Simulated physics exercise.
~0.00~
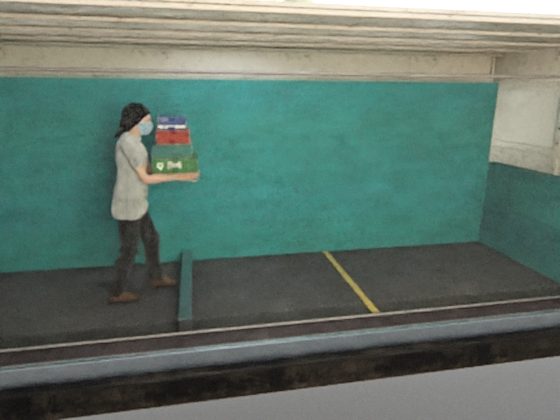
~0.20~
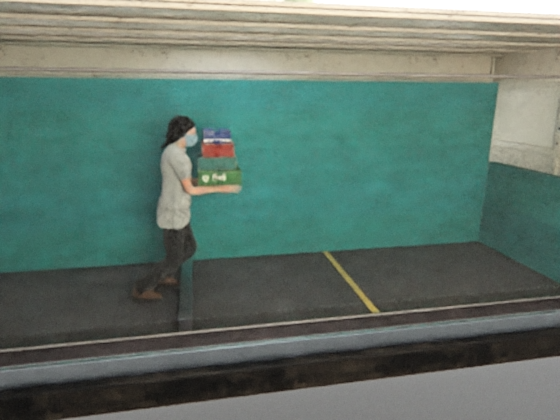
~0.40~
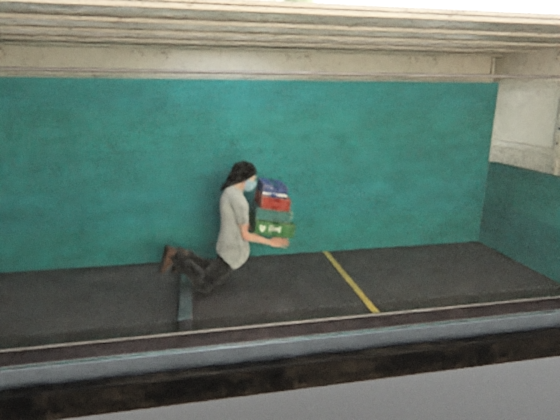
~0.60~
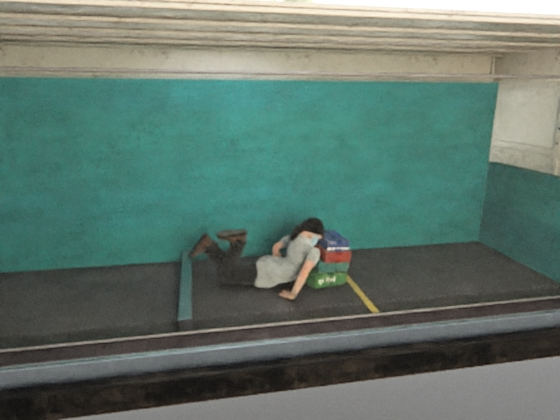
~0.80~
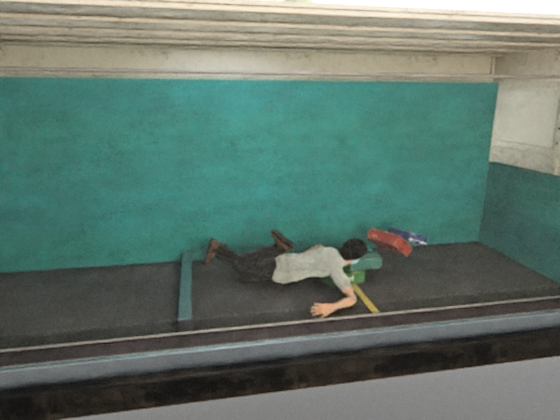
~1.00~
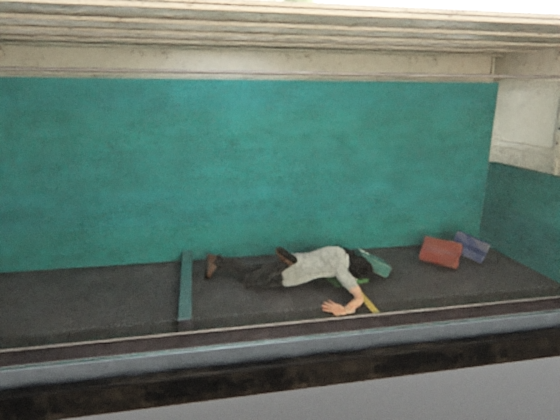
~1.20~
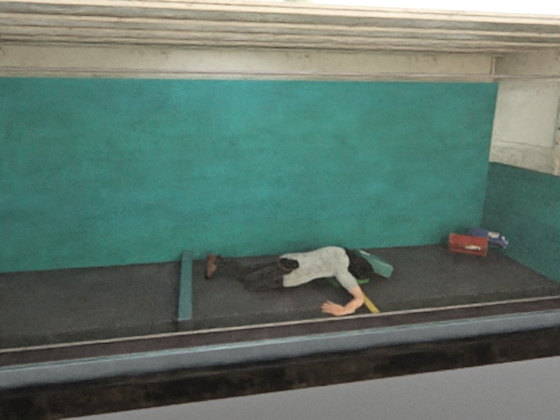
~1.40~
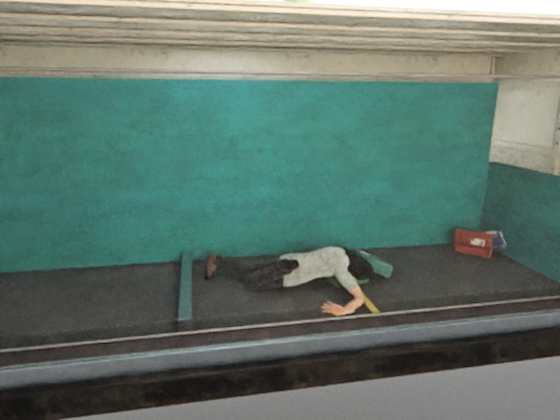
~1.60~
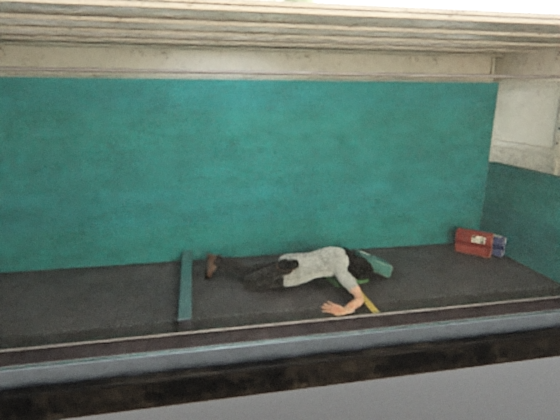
In this clip, a masked person carrying a stack of colourful parcels moves right, pitches forward over a low rail and falls face down across the yellow line, while the red and blue parcels tumble to the far right and a teal one rests beside the head.
